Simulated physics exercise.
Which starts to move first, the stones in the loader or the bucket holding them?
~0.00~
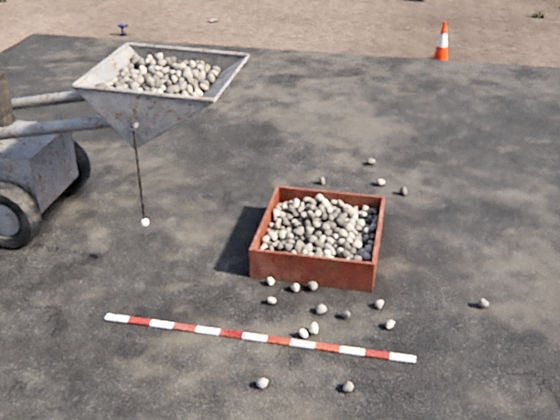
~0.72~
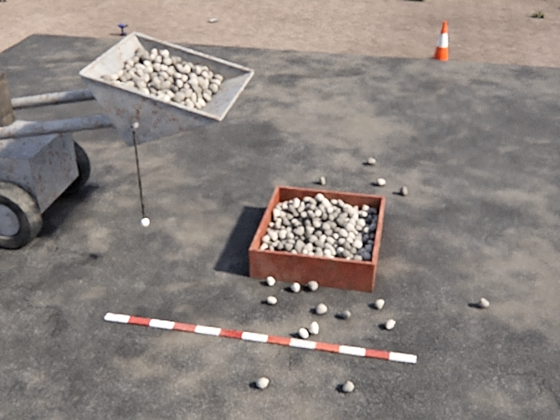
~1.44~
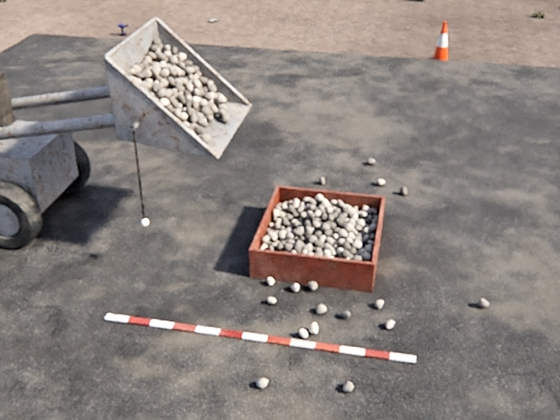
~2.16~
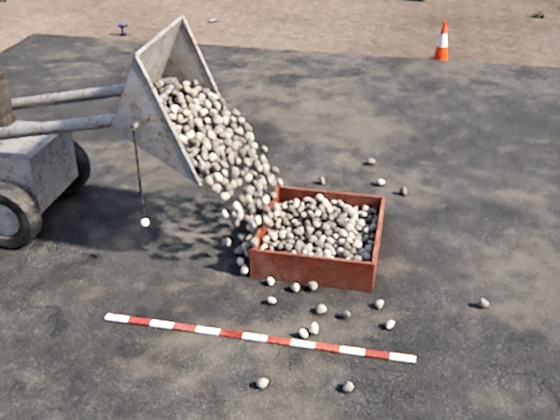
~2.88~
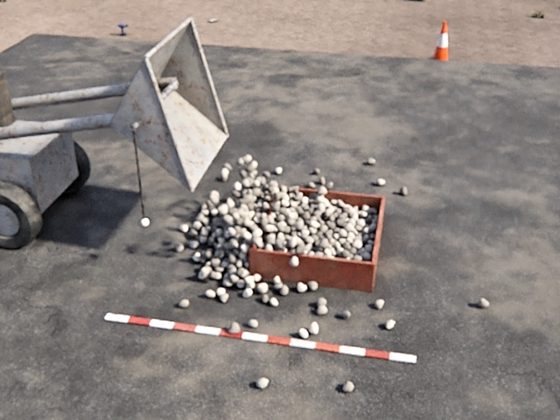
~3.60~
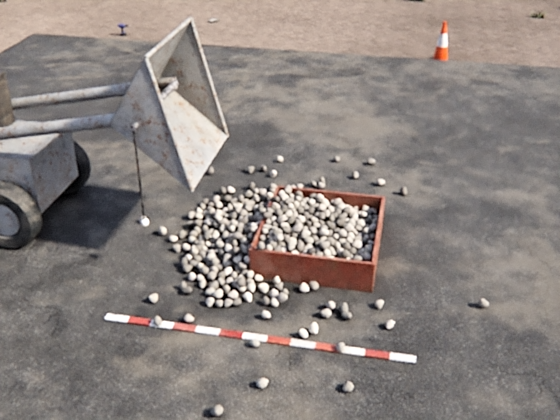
The bucket starts to move first, tilting down to the right, and the stones in it shift only after that.
